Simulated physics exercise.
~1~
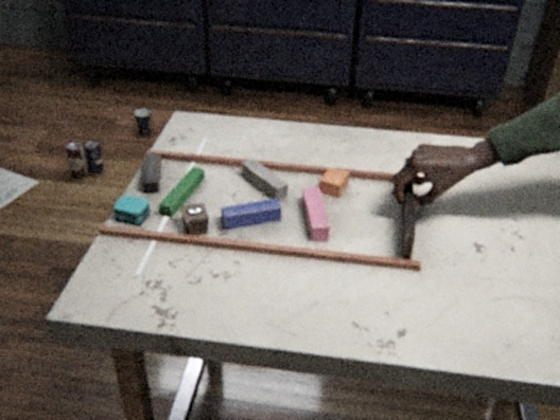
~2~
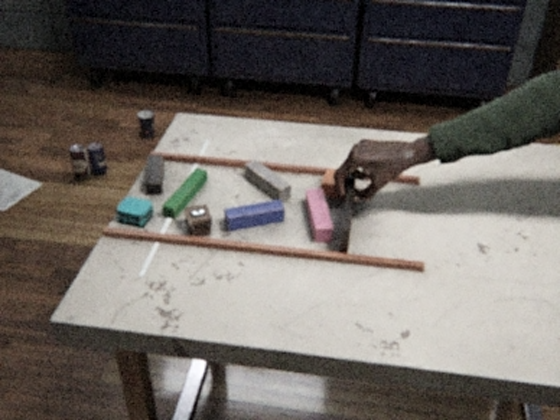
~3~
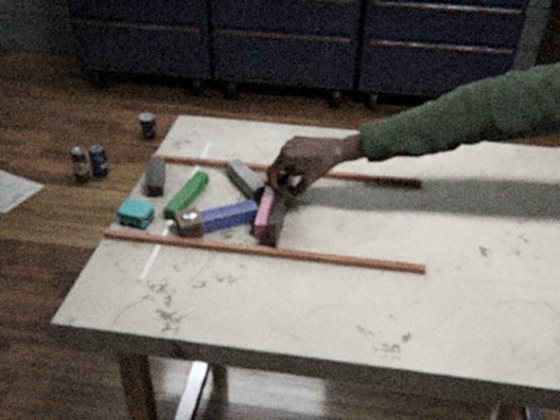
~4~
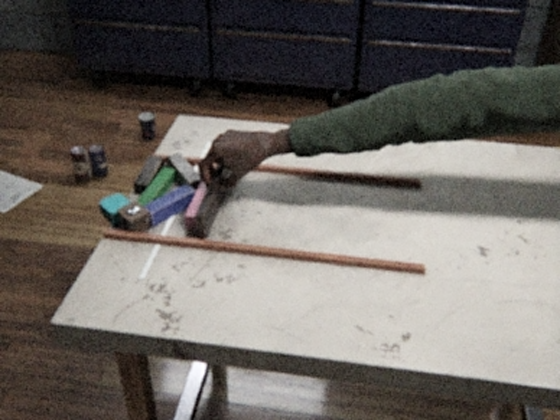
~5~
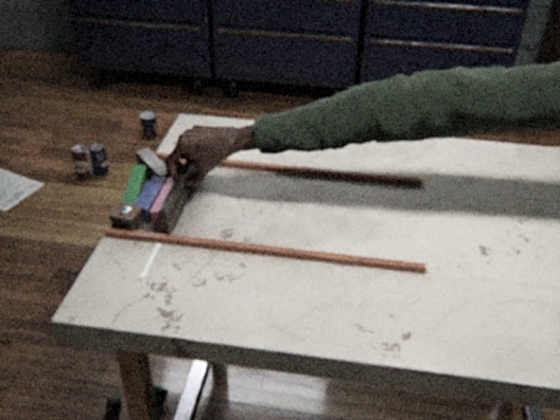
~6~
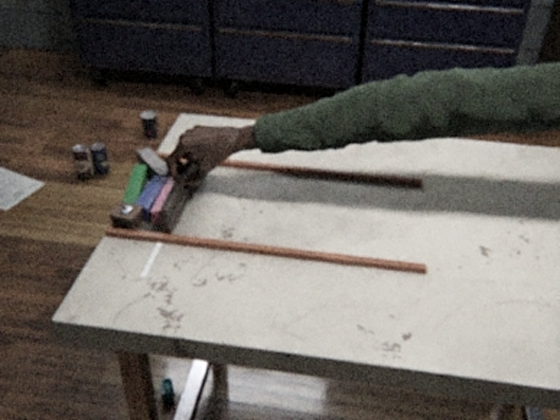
A hand slides a dark board left, bunching the coloured blocks at the table's end as one or two drop off.
